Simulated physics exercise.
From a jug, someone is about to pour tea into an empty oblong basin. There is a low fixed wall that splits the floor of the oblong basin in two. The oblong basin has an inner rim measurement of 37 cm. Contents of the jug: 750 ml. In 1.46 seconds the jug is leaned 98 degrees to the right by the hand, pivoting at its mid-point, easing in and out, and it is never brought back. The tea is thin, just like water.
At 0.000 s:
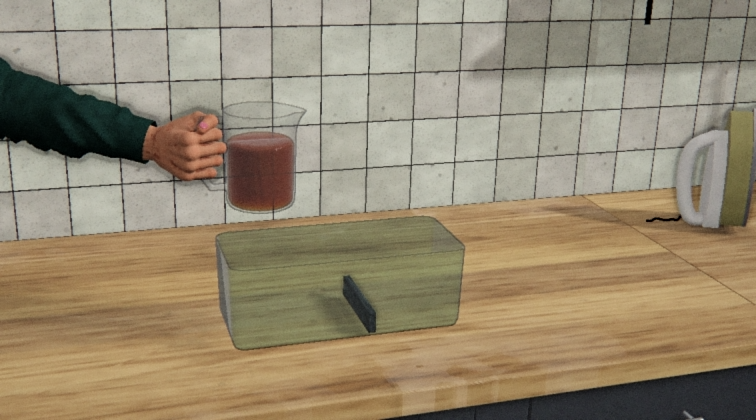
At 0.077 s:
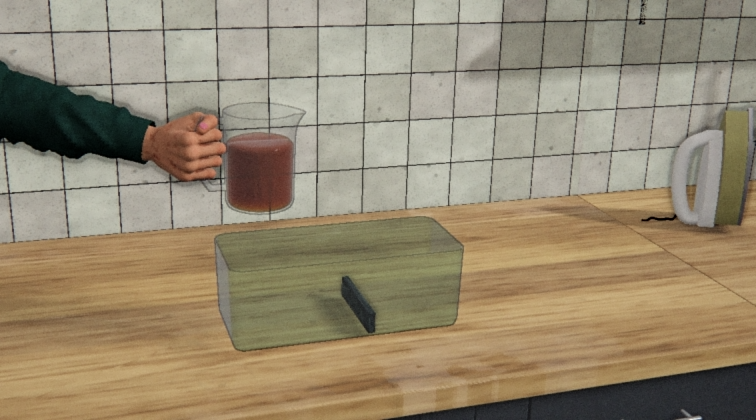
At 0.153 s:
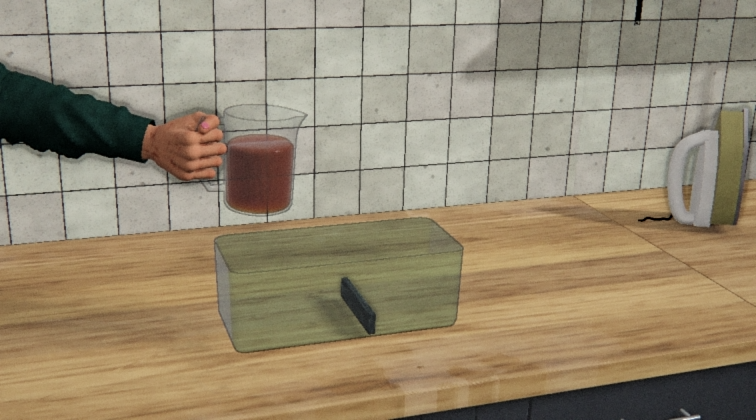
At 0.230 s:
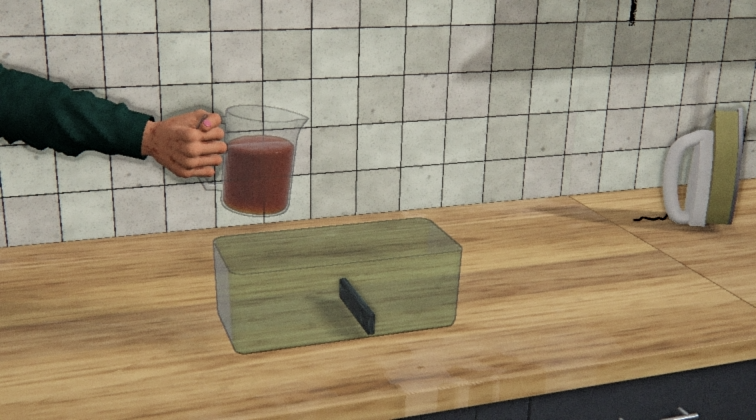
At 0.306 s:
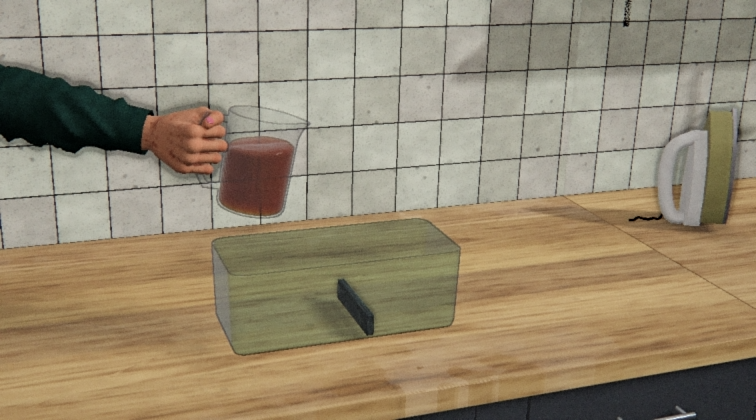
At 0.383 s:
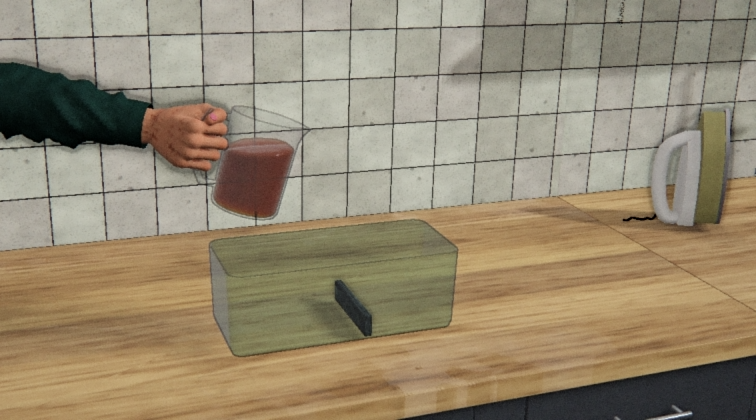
To begin with, a hand in a dark green sleeve holds a clear jug of reddish-brown tea upright above an oblong, greenish basin on a wooden counter. The hand then leans the jug to the right, barely at first and then a little faster, until it is modestly tilted, the tea still inside.
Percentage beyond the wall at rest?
61 per cent.
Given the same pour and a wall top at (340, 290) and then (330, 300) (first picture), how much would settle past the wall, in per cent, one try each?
90 per cent first, 90 per cent second.
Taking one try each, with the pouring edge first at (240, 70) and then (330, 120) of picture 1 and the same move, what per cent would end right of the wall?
I'd say 10 percent on the first go, 90 percent on the next.
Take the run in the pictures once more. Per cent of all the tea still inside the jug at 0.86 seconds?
Close to 94 in a hundred.
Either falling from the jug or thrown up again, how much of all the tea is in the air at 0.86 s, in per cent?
Roughly 5 percent.
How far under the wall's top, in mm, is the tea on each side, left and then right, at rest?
On the left it's about 26 mm; on the right, about 14 mm.
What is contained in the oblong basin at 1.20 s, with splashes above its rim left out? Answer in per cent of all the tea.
Some 32 percent of the total.
After 0.86 s the tilt is 62° and 94 per cent is still to pour, 0 is left of the wall and 0 right of it.
After 1.20 s the tilt is 91° and 50 per cent is still to pour, 6 is left of the wall and 25 right of it.
After 1.57 s the tilt is 98° and 11 per cent is still to pour, 23 is left of the wall and 60 right of it.
After 1.96 s the tilt is 98° and 1 per cent is still to pour, 37 is left of the wall and 61 right of it.
In the end 38 per cent lies left of the wall, 61 right of it and 1 outside.
